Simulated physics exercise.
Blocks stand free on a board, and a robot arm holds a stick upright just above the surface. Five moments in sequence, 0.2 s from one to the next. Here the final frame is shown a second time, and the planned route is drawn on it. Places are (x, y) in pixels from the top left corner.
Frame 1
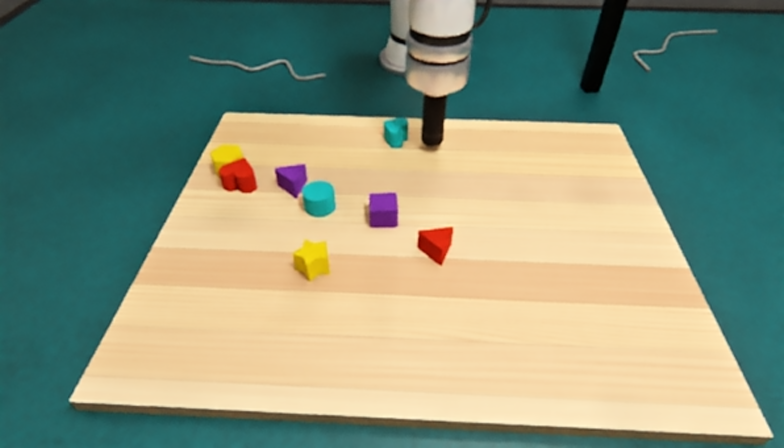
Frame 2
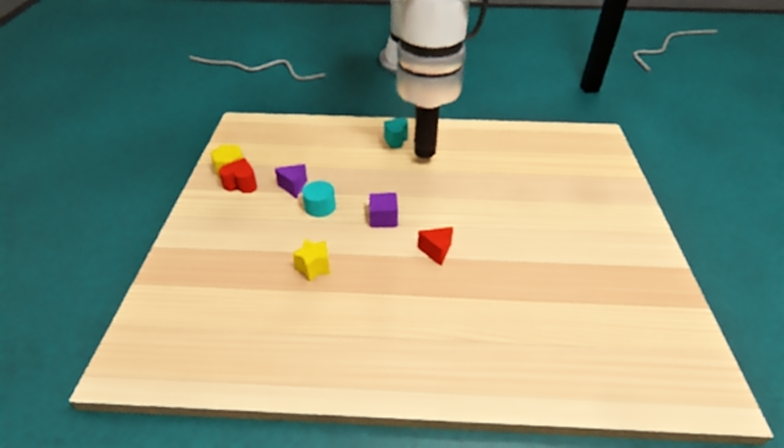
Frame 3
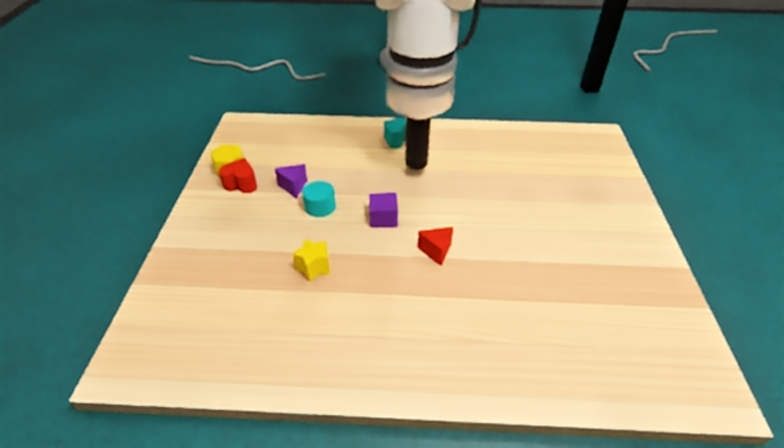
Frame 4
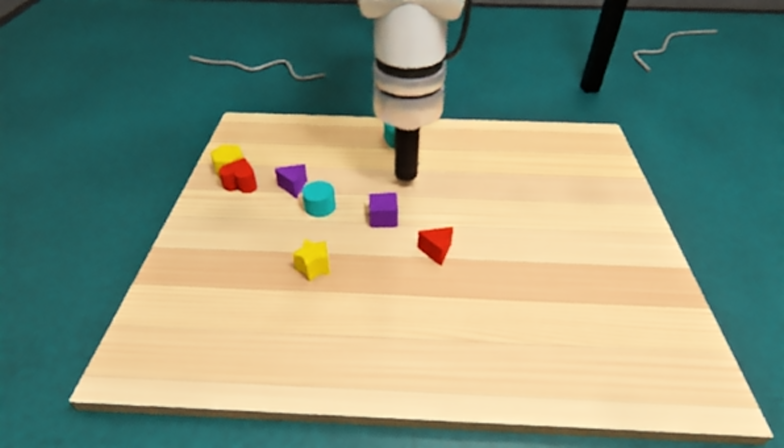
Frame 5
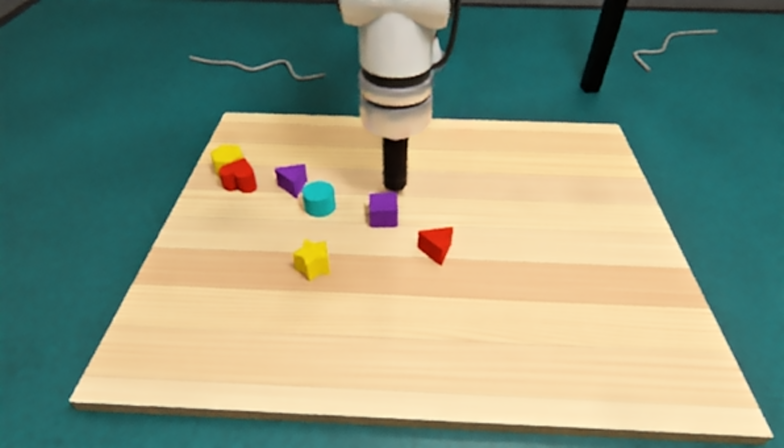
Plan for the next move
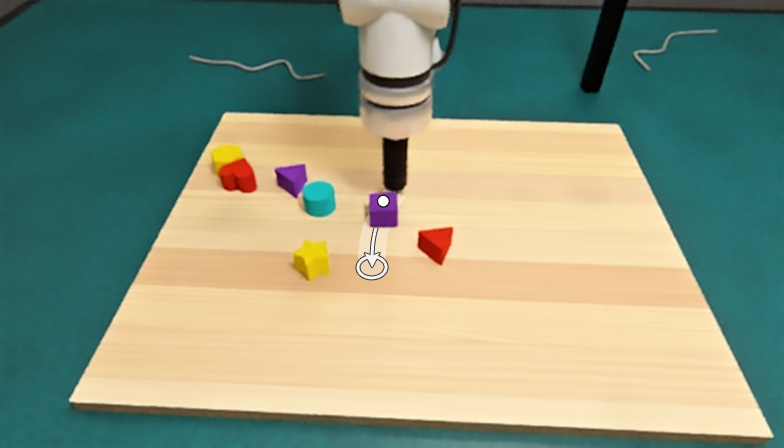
A robot arm moves its black stick down and left toward the purple square block.
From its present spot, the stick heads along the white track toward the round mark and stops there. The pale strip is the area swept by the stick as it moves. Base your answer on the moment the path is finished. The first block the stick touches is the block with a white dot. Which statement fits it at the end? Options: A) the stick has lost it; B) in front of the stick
B.
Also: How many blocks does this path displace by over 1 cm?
Blocks that move over 1 cm: One.
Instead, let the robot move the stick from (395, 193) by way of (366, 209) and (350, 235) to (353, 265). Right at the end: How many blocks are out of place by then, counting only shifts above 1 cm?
By the end, one block will have moved.
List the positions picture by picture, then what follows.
The first picture shows tip of the stick (432, 141), middles of tops, yellow star-shaped block (312, 250), purple square piece (383, 201).
The second picture shows stick (425, 153), nothing pushed.
The third picture shows stick (416, 164), nothing pushed.
The fourth picture shows stick (406, 174), nothing pushed.
The fifth picture shows stick (395, 184), yellow star-shaped block (312, 250), purple square piece (383, 201).
The line goes from (395, 193) via (377, 226), ending at (372, 267); the dot is on the purple square piece.
What follows on the original path. One third of the way, stick (381, 206); purple square piece (376, 216).
Two thirds of the way, stick (373, 230); purple square piece (364, 242), turned 15° clockwise.
At the end, stick (372, 259); yellow star-shaped block unmoved; purple square piece (354, 270), turned 45° clockwise.
